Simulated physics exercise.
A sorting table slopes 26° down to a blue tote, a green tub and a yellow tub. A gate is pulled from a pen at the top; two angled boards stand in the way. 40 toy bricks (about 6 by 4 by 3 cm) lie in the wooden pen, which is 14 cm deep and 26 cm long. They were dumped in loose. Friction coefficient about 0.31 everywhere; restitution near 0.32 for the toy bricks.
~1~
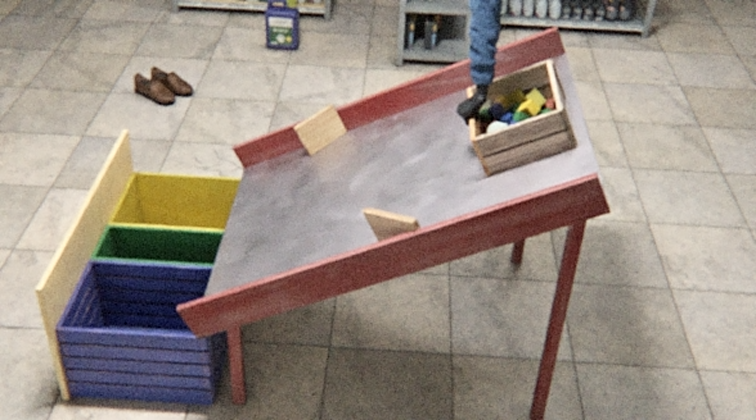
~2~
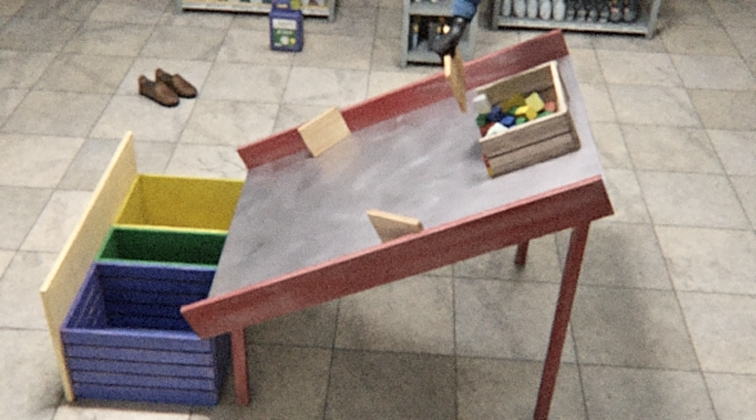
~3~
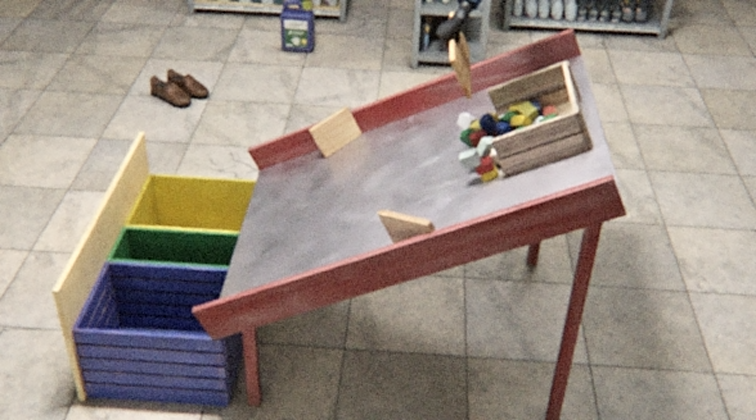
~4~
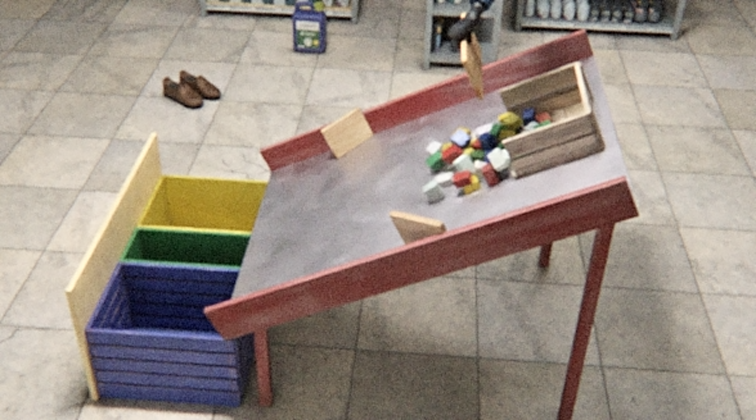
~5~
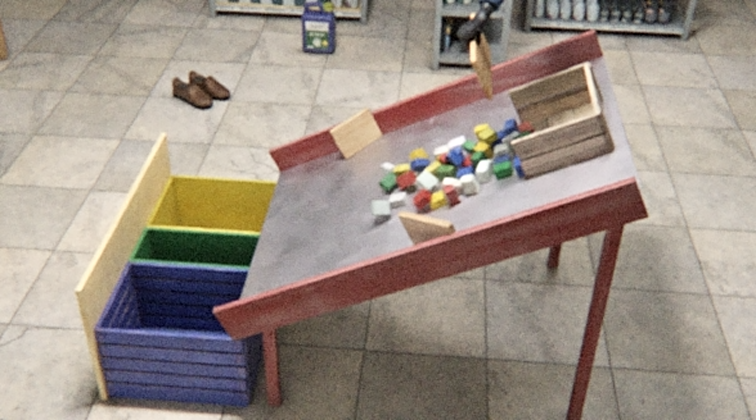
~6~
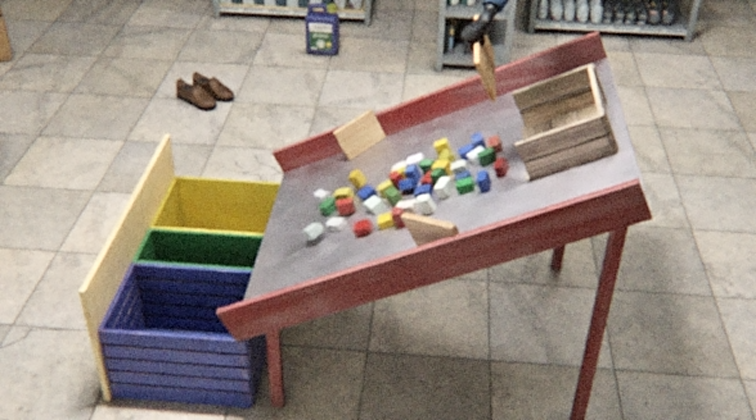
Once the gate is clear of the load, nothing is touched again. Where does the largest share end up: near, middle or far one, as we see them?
The centre one, the green tub, gets the most.
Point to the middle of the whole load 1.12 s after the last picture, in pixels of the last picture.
Near (176, 300).
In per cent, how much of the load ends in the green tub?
Some 60 per cent of them.
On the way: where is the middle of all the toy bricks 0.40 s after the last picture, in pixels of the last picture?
At about (258, 235).
Then, 0.18 s after the last picture, 35 on the slope and 5 in the air.
Then, 0.40 s after the last picture, 3 in the blue tote, 9 in the green tub, 2 in the yellow tub, 19 on the slope and 7 in the air.
Then, 0.72 s after the last picture, 6 in the blue tote, 23 in the green tub, 9 in the yellow tub and 2 in the air.
Final count (1.12 s after the last picture), 7 in the blue tote, 24 in the green tub and 9 in the yellow tub.
